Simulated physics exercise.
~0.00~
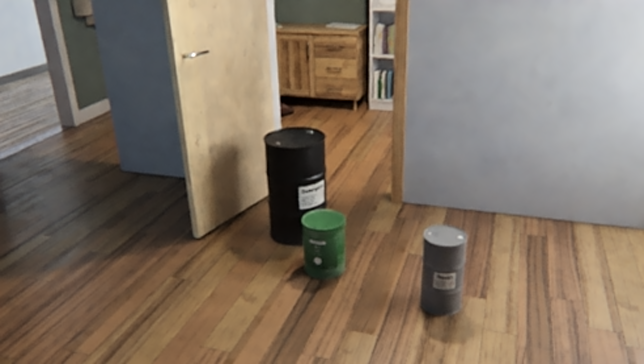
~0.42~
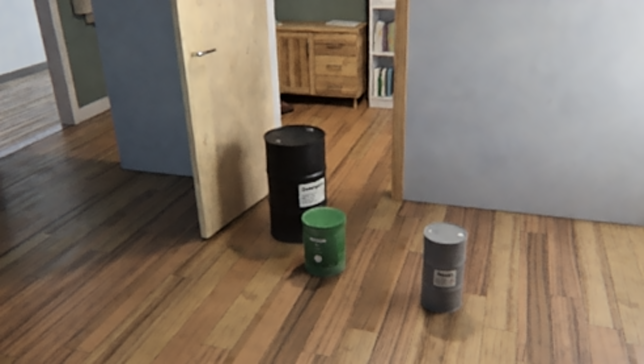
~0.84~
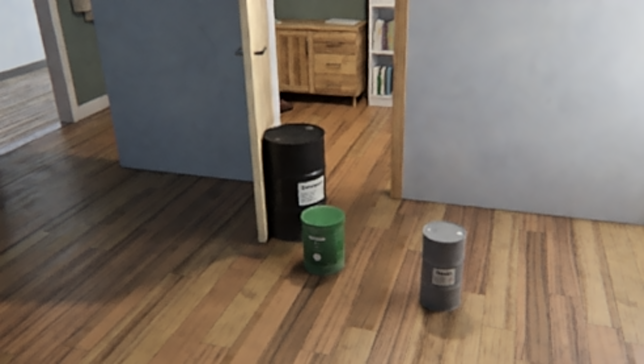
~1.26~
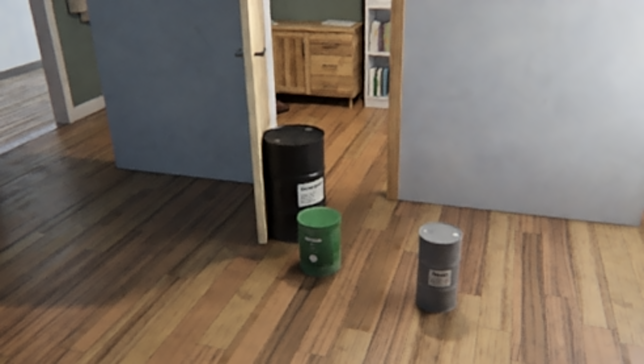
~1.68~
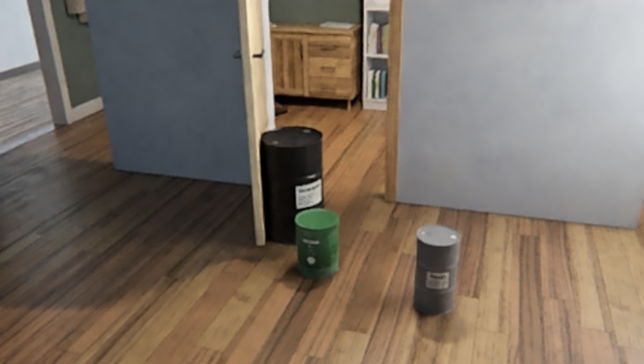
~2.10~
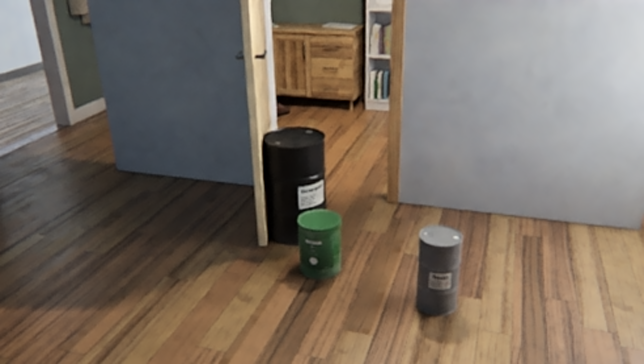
The clip shows an open wooden door with a black drum, a green pail and a grey canister standing on the floor nearby. The door swings toward the black drum and stops against it, remaining partly open, with the pail and canister still in place.
